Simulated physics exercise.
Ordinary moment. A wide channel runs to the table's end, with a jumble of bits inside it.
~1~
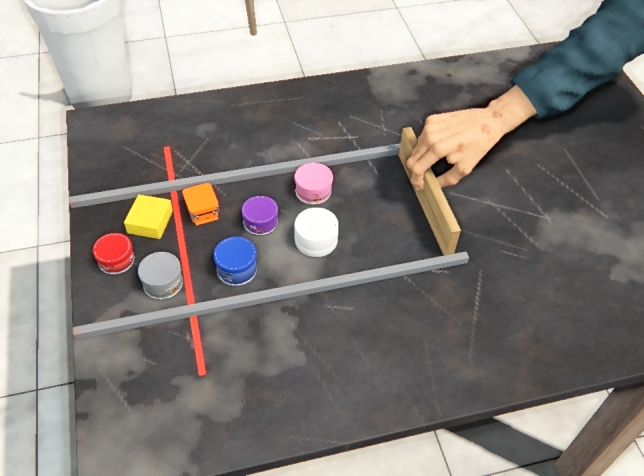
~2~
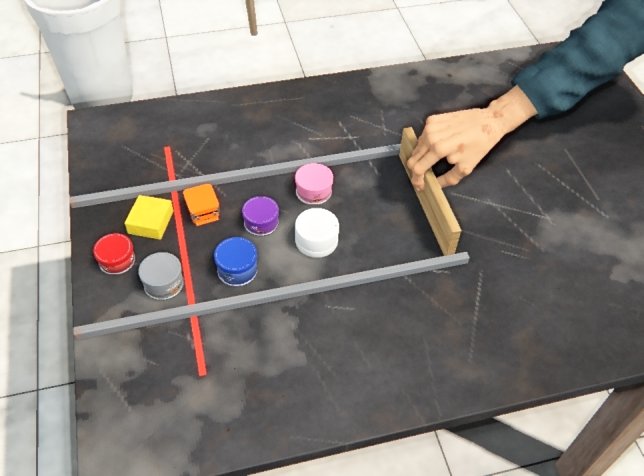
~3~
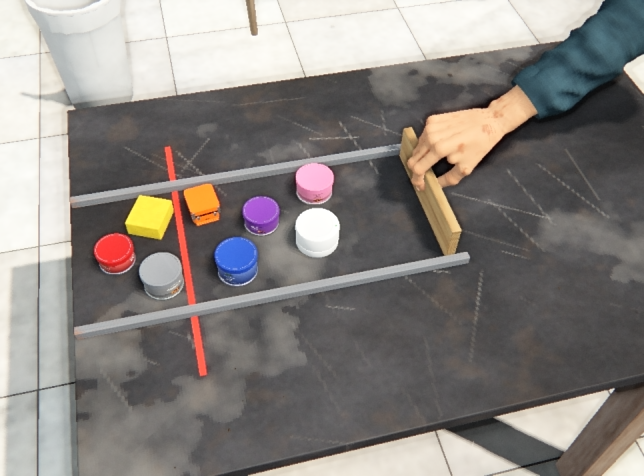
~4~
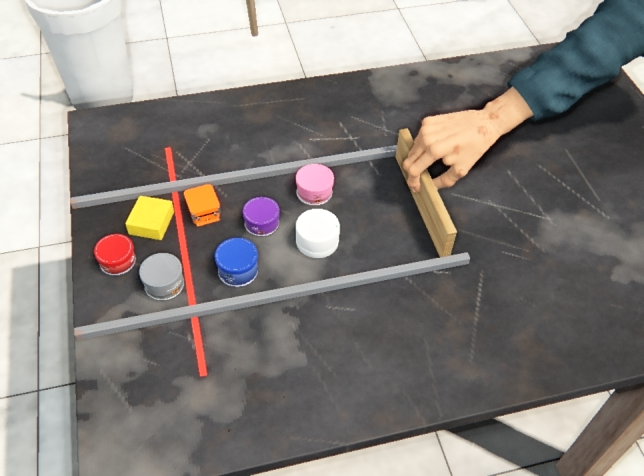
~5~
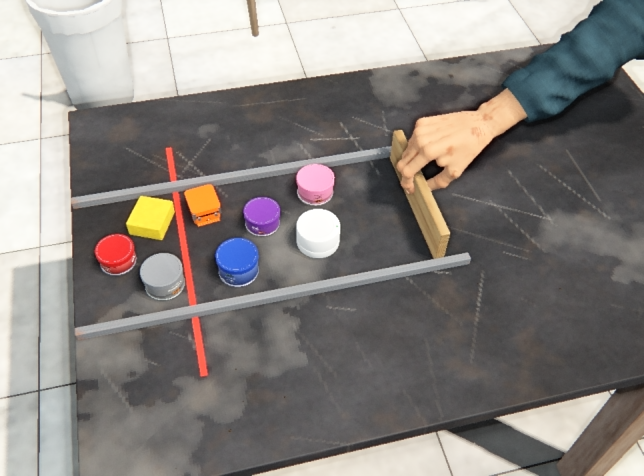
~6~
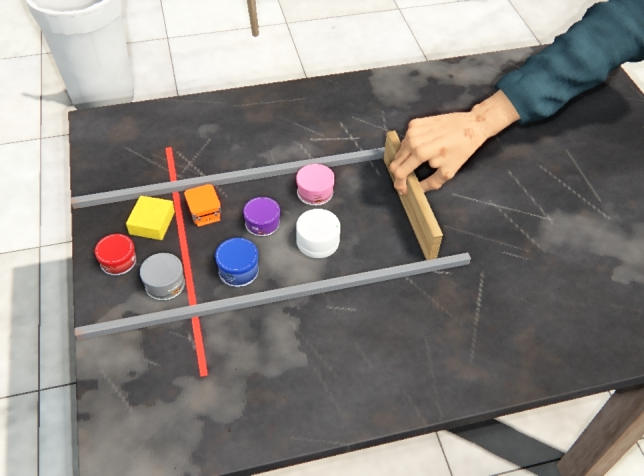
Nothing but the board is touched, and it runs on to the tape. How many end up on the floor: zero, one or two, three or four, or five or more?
The count that falls off is none.
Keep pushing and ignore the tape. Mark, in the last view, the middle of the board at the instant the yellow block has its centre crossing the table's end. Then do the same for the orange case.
When the yellow block crosses, the middle is near (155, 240); when the orange case crosses, near (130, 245).
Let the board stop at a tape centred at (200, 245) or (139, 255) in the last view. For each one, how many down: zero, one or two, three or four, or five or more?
At the first spot it would be none at all, and at the second just one or two.
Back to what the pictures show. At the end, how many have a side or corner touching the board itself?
Contact count: 2.
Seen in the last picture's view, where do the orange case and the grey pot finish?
The orange case comes to rest close to (123, 209), while the grey pot rests close to (104, 288).
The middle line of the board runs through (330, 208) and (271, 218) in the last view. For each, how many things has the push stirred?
First 2, after that 4.
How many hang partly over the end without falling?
The number is 0.
Early on, none off yet; red pot at rest near (116, 255); yellow block at rest near (151, 218); grey pot at rest near (163, 277).
A while later, none off yet; red pot at rest near (116, 255); yellow block travelled a little near (136, 220); grey pot travelled a little near (142, 282).
Finally, the number that fall off is zero.
